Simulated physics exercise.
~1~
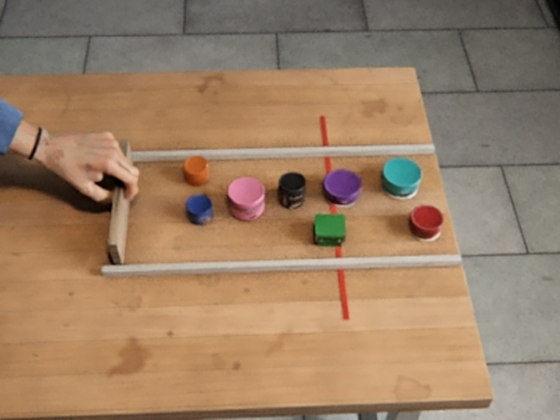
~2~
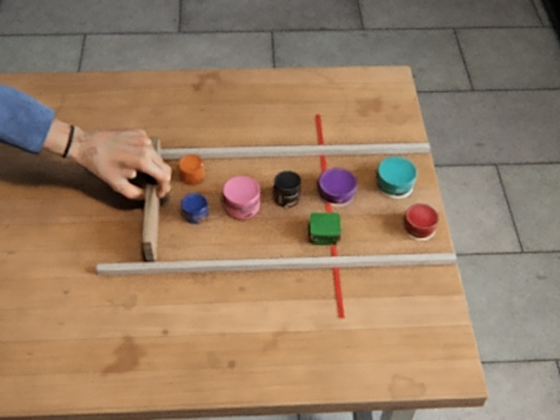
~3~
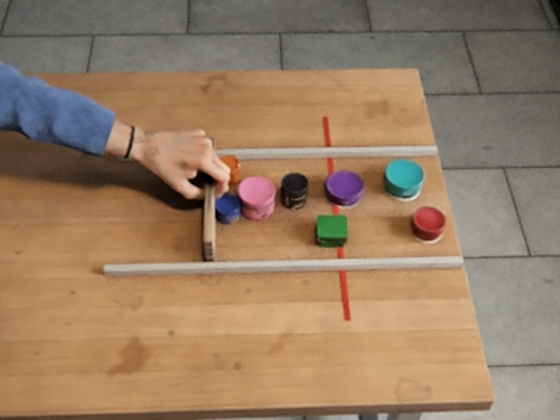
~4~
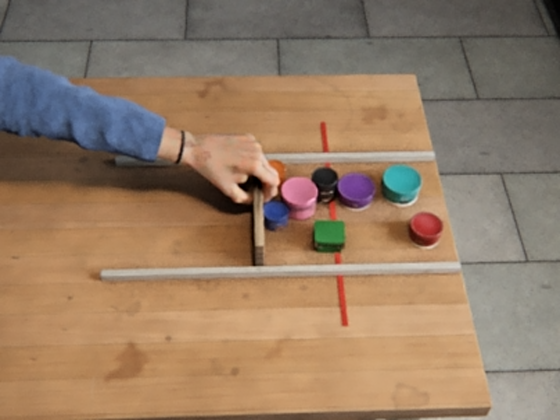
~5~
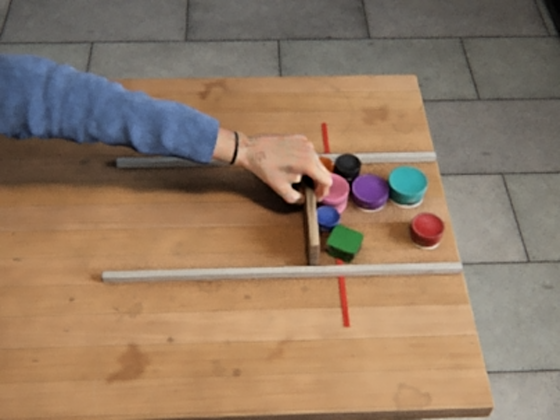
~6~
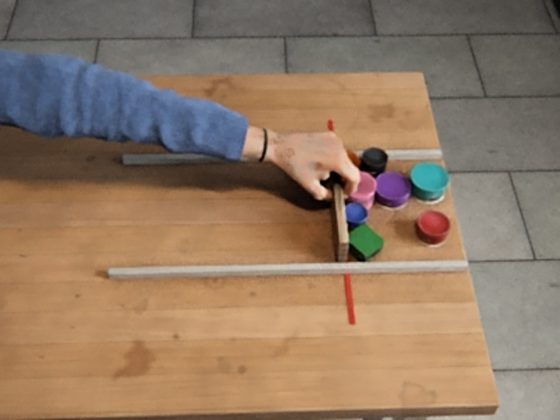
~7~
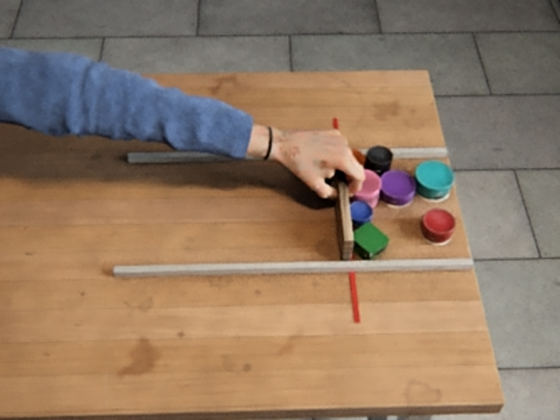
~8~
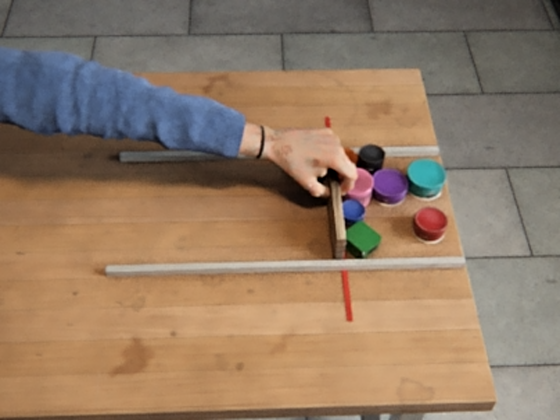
A hand slid an upright wooden board rightward between two rails on a table, gathering the blue, orange, pink and black containers, then nudging the purple and turquoise tins and a green block. It stopped around the red tape, with nothing knocked off.
